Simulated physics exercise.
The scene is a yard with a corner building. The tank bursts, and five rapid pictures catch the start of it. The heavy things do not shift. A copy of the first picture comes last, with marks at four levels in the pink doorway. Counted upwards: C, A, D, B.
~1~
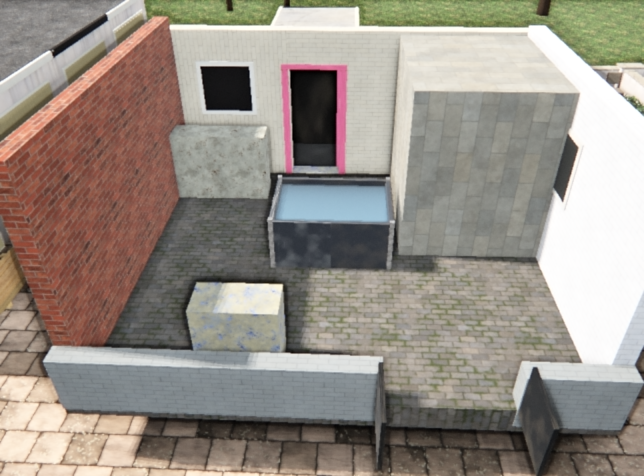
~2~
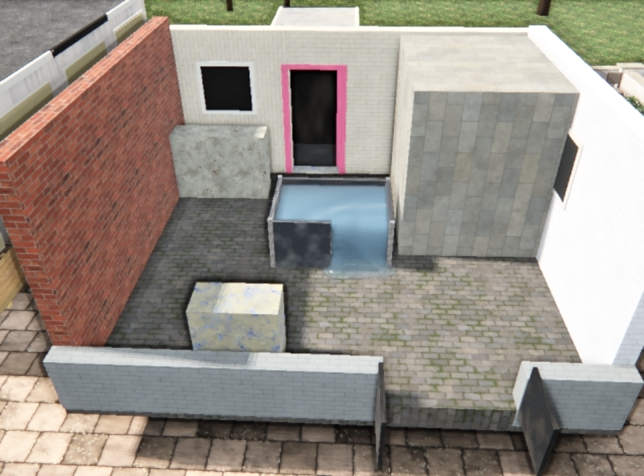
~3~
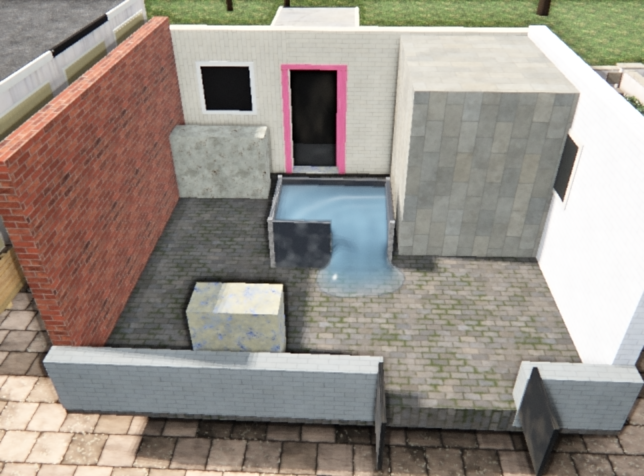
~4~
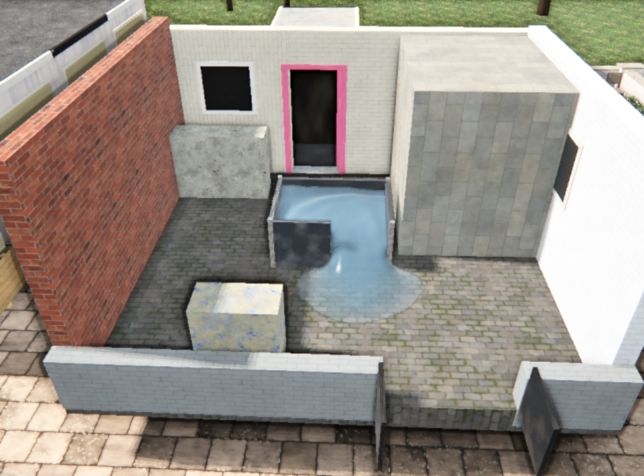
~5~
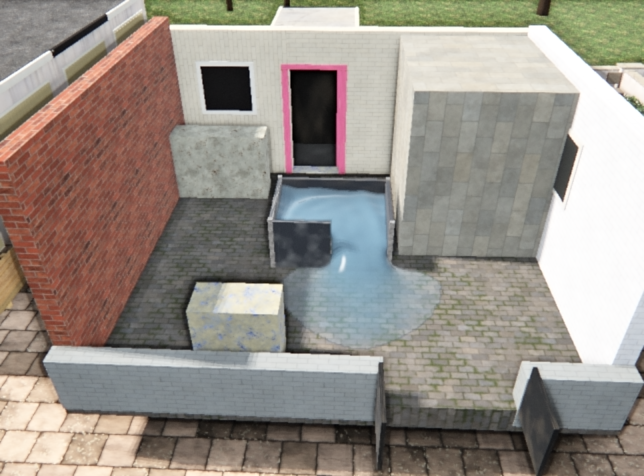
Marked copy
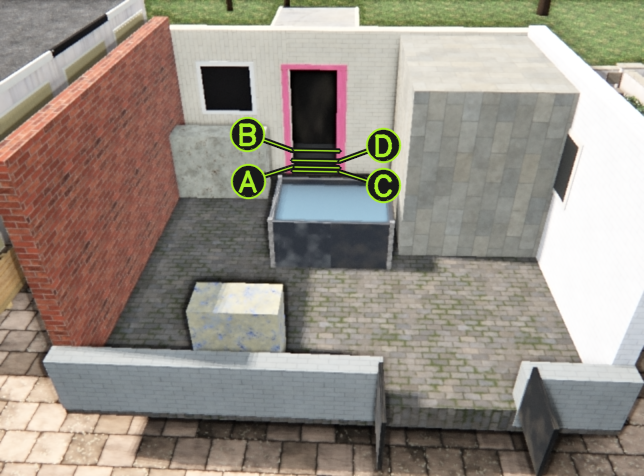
Blue water pours out of a dark-sided tank in a walled, grey-paved yard, seen from above by a camera that stays still. The tank stands before a pink-framed doorway, with a red brick wall at left, a tall grey block at right and a low pale block in front. The right part of the tank's front opens, and water spreads forward across the paving in a widening, rounded pool.
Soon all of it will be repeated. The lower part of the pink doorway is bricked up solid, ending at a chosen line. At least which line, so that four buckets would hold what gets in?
Take C.
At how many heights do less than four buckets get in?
All of the four.
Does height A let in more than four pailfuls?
No.
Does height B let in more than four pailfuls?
No, that is safe.
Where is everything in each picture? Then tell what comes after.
Water in the tank at rest, its middle at (332, 204); foot of the pink doorway at (315, 173); open gate at (453, 356), in the first picture.
Front seen at (390, 271), 1 % of the ground wet, in the second picture.
Front seen at (395, 284), 3 % of the ground wet, in the third picture.
Front seen at (349, 318), 7 % of the ground wet, in the fourth picture.
Front seen at (344, 333), 12 % of the ground wet, in the fifth picture.
On the marked copy, A at (315, 167); B at (315, 150); C at (315, 171); D at (315, 160); from the bottom up C, A, D, B.
If A is chosen, nothing gets over.
If B is chosen, nothing gets over.
If C is chosen, nothing gets over.
If D is chosen, nothing gets over.
